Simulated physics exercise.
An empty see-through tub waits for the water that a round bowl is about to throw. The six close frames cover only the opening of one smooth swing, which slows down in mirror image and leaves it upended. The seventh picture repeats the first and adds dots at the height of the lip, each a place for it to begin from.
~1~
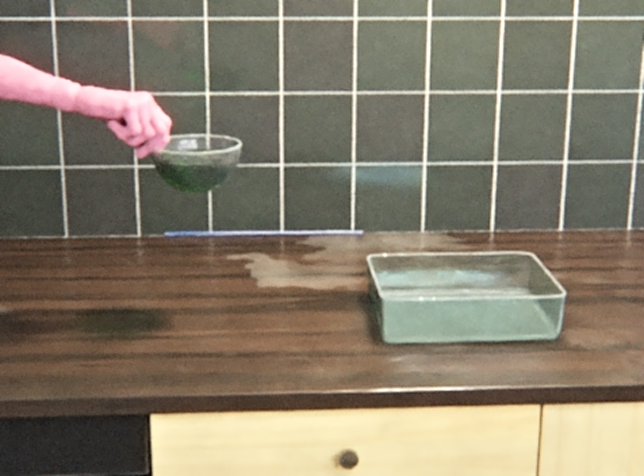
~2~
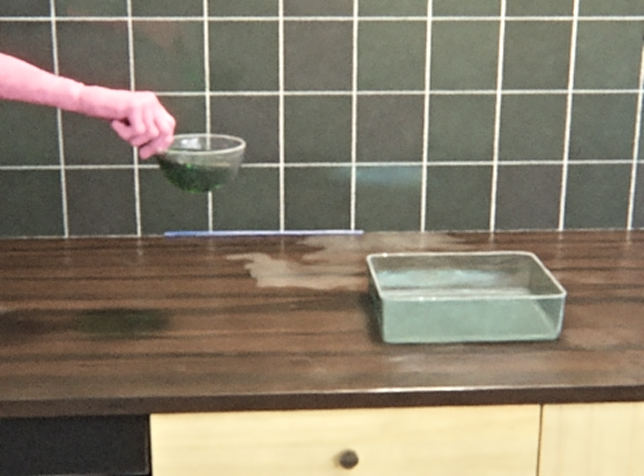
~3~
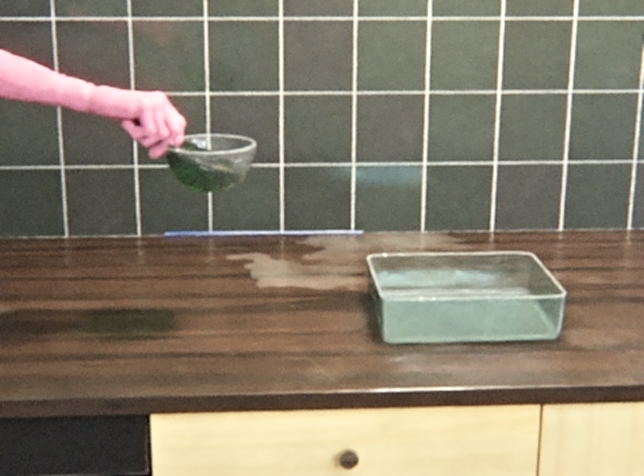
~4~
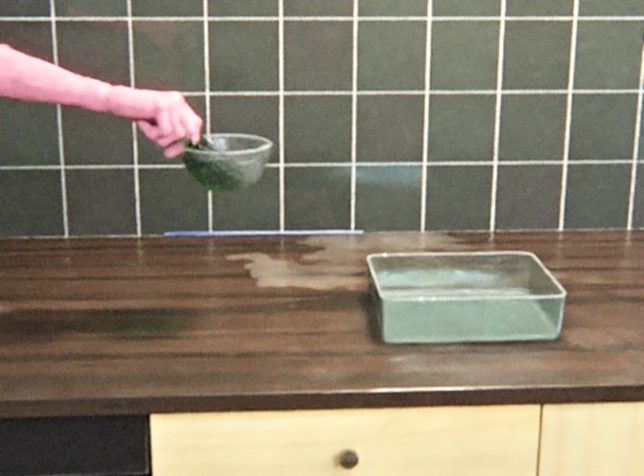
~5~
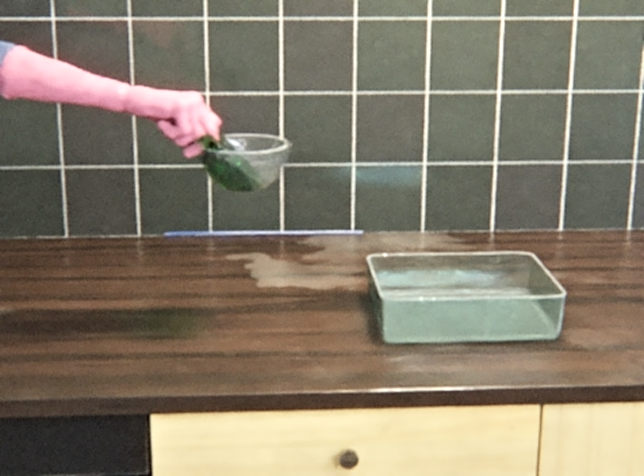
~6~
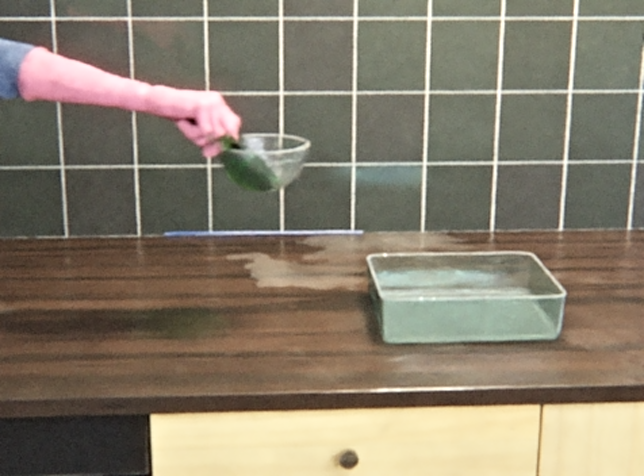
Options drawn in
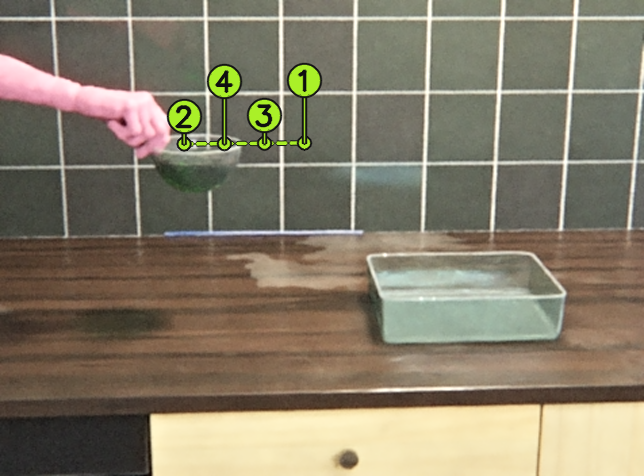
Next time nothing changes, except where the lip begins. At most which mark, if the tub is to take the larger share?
3 will do.
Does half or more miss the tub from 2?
Yes, that goes wrong.
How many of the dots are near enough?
Two of the four.
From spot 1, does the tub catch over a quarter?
Yes, clearly.
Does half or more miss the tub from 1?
No.
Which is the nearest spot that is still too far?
The answer is 4.
On the marked copy, 1 at (304, 142); 2 at (184, 144); 3 at (264, 143); 4 at (224, 143).
If 1 is chosen, about 69 % lands in the tub, 18 % falls short and 13 % goes beside or beyond.
If 2 is chosen, about 9 % lands in the tub, 90 % falls short.
If 3 is chosen, about 66 % lands in the tub, 22 % falls short and 13 % goes beside or beyond.
If 4 is chosen, about 37 % lands in the tub, 54 % falls short and 10 % goes beside or beyond.
